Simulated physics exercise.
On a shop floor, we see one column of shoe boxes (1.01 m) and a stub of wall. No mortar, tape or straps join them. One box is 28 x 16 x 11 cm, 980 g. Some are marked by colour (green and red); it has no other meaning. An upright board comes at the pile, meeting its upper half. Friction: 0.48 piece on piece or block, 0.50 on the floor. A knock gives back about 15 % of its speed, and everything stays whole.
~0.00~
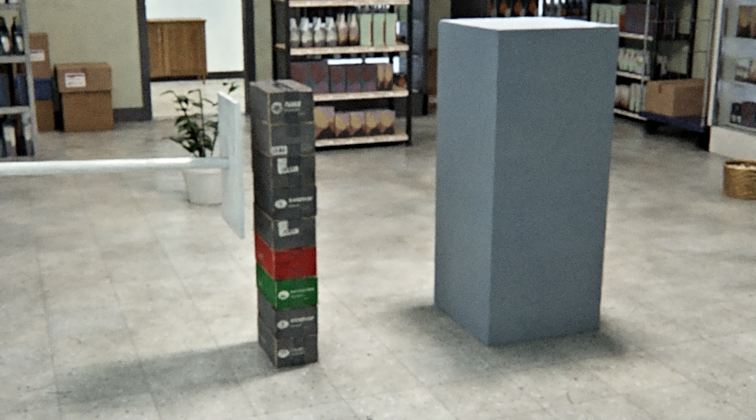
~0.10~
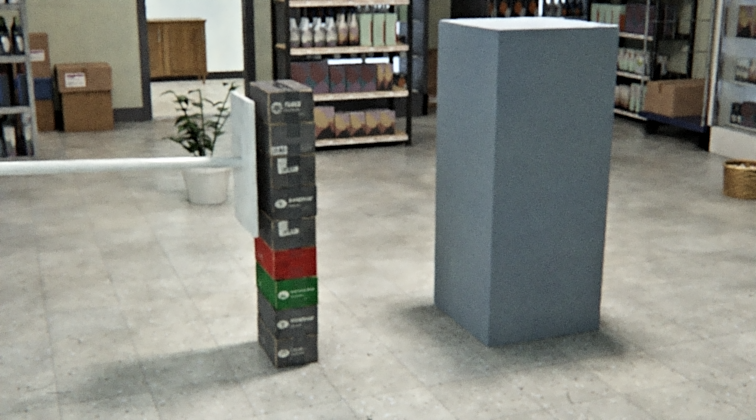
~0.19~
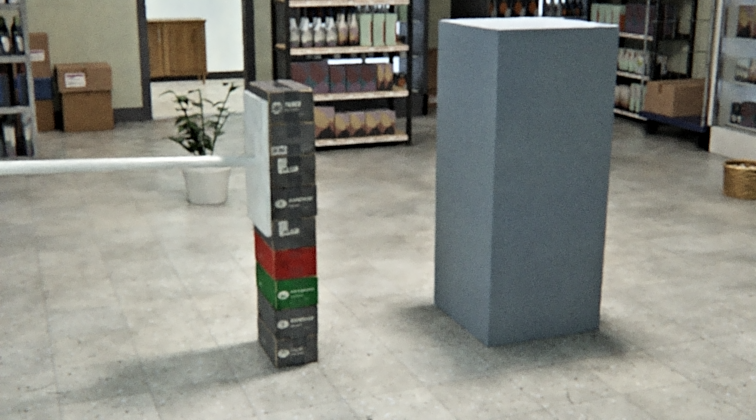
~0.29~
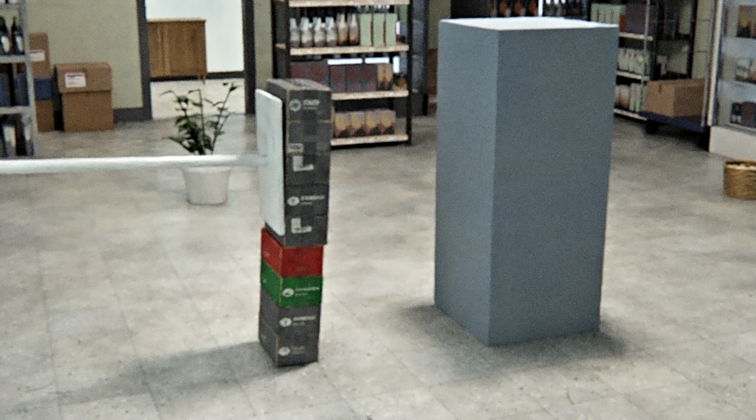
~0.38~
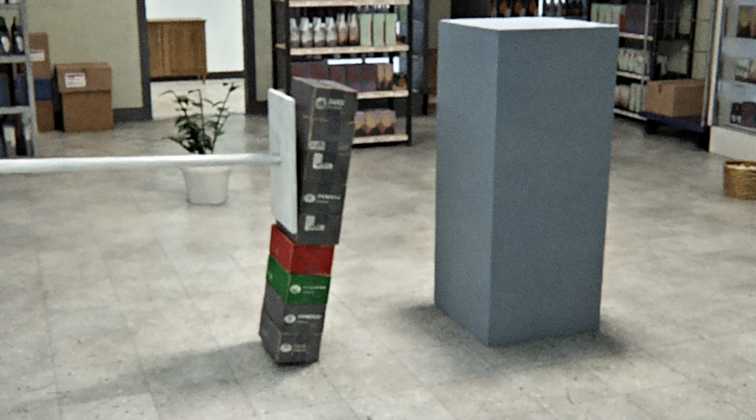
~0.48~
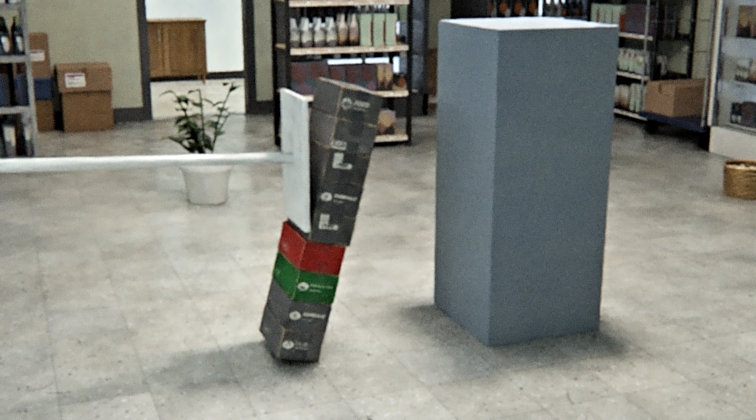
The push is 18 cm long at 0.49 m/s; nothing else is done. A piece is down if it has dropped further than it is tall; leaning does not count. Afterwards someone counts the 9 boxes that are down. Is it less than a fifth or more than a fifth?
It comes to upwards of a fifth.
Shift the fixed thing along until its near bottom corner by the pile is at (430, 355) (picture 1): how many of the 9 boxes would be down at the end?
In that case 0.
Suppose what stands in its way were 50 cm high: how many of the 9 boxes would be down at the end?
In that case 7.
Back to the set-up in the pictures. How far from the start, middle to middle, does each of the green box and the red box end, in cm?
Green 20, red 25.
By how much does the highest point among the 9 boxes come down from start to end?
About 14 cm.
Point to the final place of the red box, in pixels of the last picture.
Around (353, 257).
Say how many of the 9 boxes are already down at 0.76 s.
At that moment 3.
By 0.54 s, none of the 9 boxes down, 9 disturbed; red box tilted 18°; green box tilted 18°.
By 0.64 s, none of the 9 boxes down, 9 disturbed; red box tilted 26°; green box tilted 26°.
By 0.76 s, 3 of the 9 boxes down; red box tilted 39°, 35 mm lower; green box tilted 39°.
When it is over (1.7 s), 3 of the 9 boxes down; green box tilted 42°; red box tilted 42°, 46 mm lower. That is 33 per cent. In pixels of the last frame, middles, green box near (335, 280), red box near (353, 257).
